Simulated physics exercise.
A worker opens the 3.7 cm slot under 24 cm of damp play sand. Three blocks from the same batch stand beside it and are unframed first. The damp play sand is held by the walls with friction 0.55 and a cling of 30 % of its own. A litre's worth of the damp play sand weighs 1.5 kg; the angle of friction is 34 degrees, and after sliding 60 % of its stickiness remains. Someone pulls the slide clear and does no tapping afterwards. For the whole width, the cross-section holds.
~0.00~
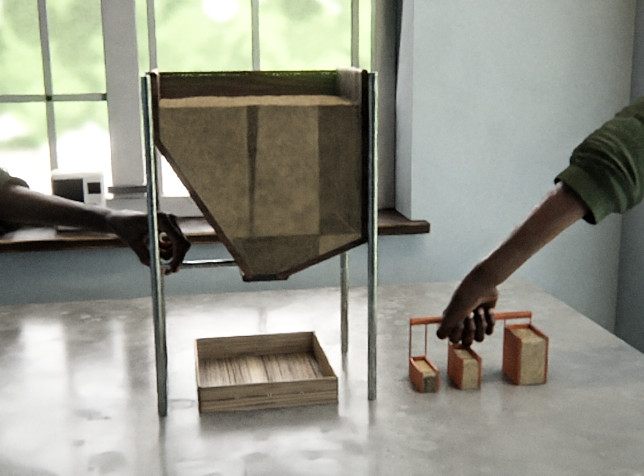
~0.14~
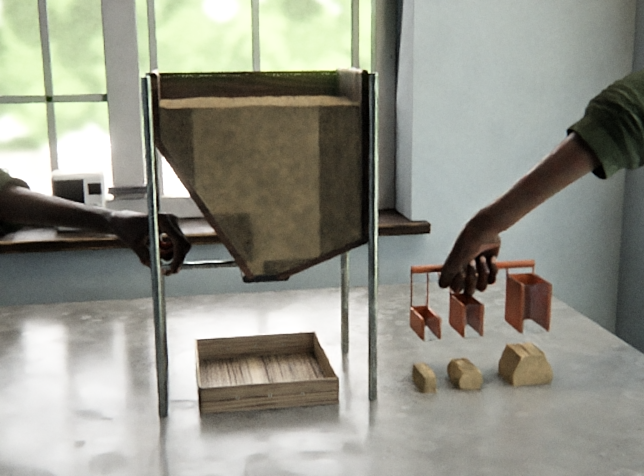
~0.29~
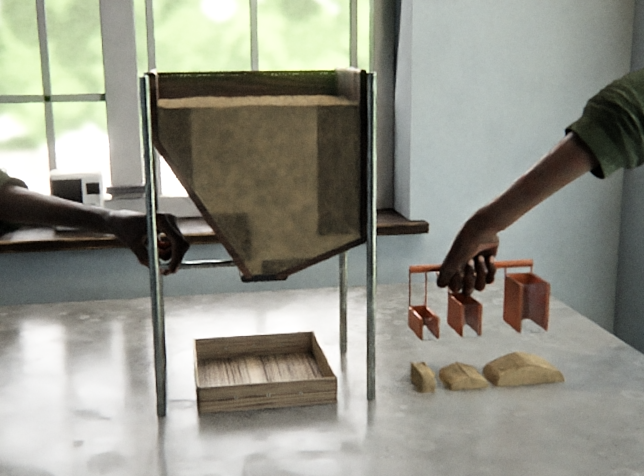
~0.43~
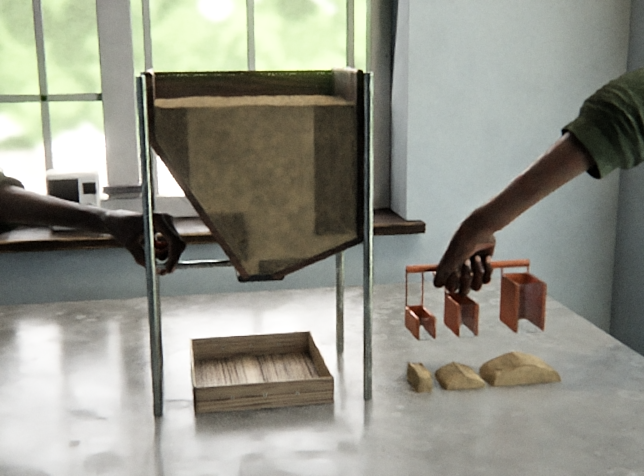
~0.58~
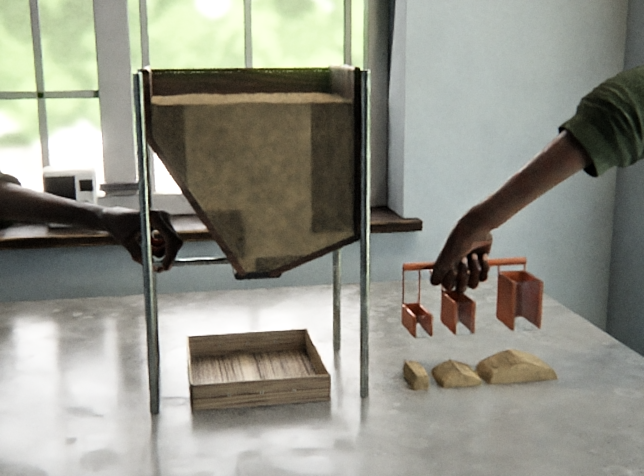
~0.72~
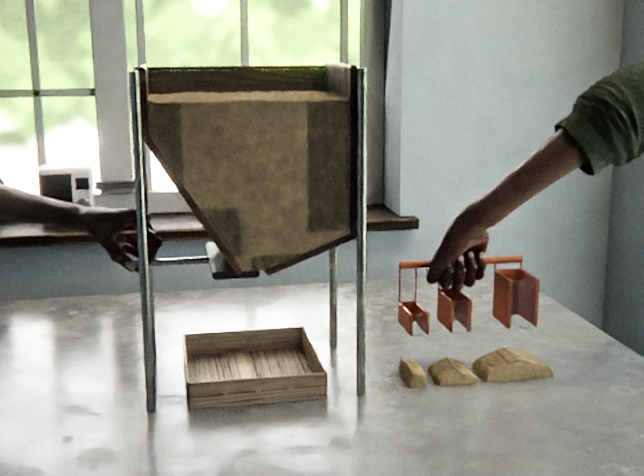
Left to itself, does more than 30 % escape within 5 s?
Yes.
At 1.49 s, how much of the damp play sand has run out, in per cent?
It works out at roughly 6 percent.
By 1.07 s, 1 % has run out.
By 1.49 s, 6 % has run out.
By 1.90 s, 10 % has run out.
By 2.32 s, 15 % has run out.
By 5.62 s, at the end, 52 % has run out.
